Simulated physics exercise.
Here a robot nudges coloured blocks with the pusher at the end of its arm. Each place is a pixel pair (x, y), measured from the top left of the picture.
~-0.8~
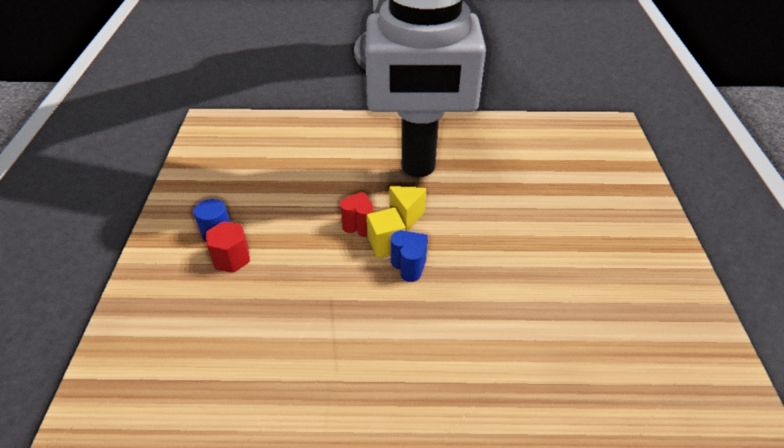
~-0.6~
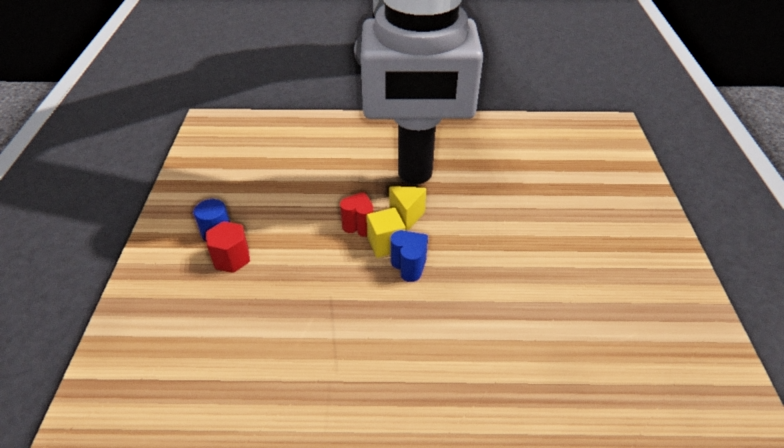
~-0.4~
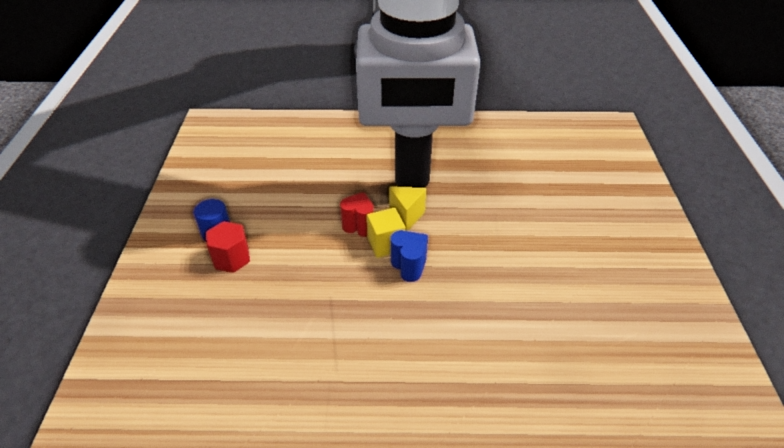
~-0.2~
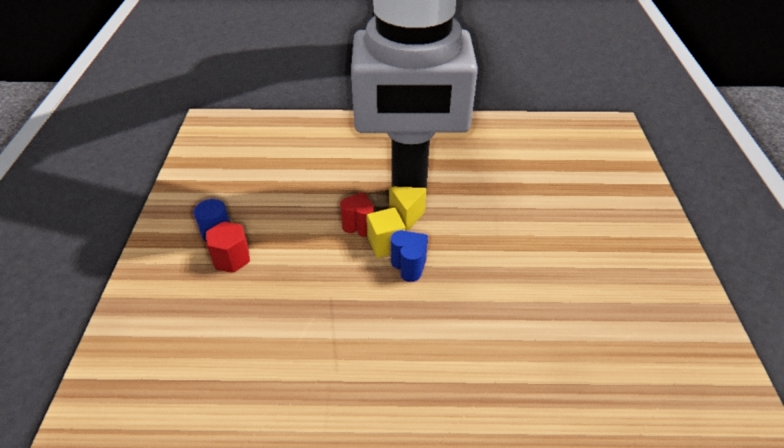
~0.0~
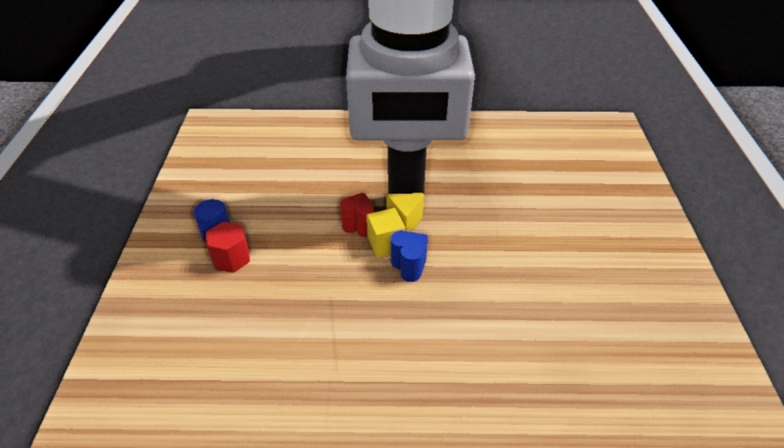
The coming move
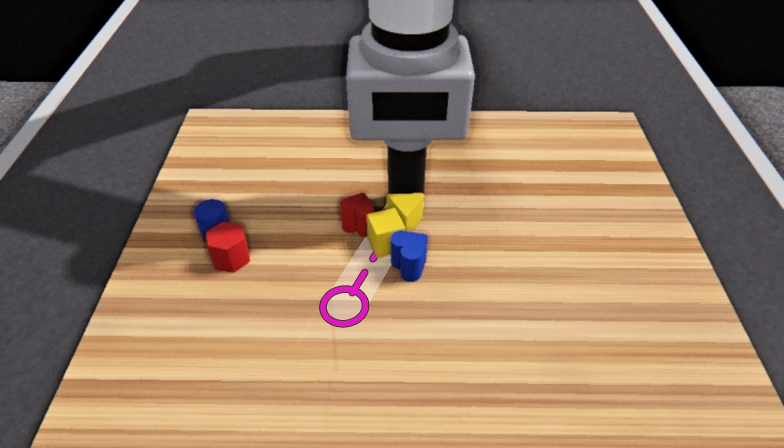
Robot arm lowering its black pusher toward clustered red, yellow and blue blocks on a wooden board, slightly nudging the yellow triangular one.
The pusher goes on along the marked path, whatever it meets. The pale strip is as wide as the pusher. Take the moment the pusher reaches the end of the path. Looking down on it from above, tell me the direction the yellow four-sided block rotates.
Short answer: Clockwise.
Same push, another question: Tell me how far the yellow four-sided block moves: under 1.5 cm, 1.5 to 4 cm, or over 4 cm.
The move is long, over 4 cm.
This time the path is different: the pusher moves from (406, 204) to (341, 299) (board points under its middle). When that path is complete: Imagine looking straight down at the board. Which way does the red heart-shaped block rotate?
Rotation: Clockwise.
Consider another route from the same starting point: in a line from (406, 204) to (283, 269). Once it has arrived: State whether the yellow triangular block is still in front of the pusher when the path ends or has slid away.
The yellow triangular block is left behind or beside.
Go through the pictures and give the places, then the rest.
Pusher's lower end at (418, 168); red heart-shaped block at (358, 203); yellow four-sided block at (386, 220); yellow triangular block at (407, 194); blue heart-shaped block at (410, 243), in the first frame.
Pusher at (415, 174); blocks still, in the second frame.
Pusher at (412, 181); blocks still, in the third frame.
Pusher at (409, 188); blocks still, in the fourth frame.
Pusher at (406, 195); red heart-shaped block at (358, 203); yellow four-sided block at (386, 220); yellow triangular block at (406, 201); blue heart-shaped block at (410, 243), in the fifth frame.
Drawn move, from (406, 204) to (344, 306).
What follows on the original path. One third of the way, pusher at (387, 225); red heart-shaped block at (355, 206), turned 25° clockwise; yellow four-sided block at (361, 243); yellow triangular block at (386, 234); blue heart-shaped block at (409, 251), turned 45° anticlockwise.
Two thirds of the way, pusher at (367, 259); red heart-shaped block at (353, 207), turned 40° clockwise; yellow four-sided block at (331, 268); yellow triangular block at (363, 271), turned 15° clockwise; blue heart-shaped block at (410, 255), turned 65° anticlockwise.
At the end, pusher at (343, 297); red heart-shaped block at (353, 207), turned 40° clockwise; yellow four-sided block at (296, 292), turned 50° clockwise; yellow triangular block at (344, 312), turned 15° anticlockwise; blue heart-shaped block at (410, 255), turned 65° anticlockwise.
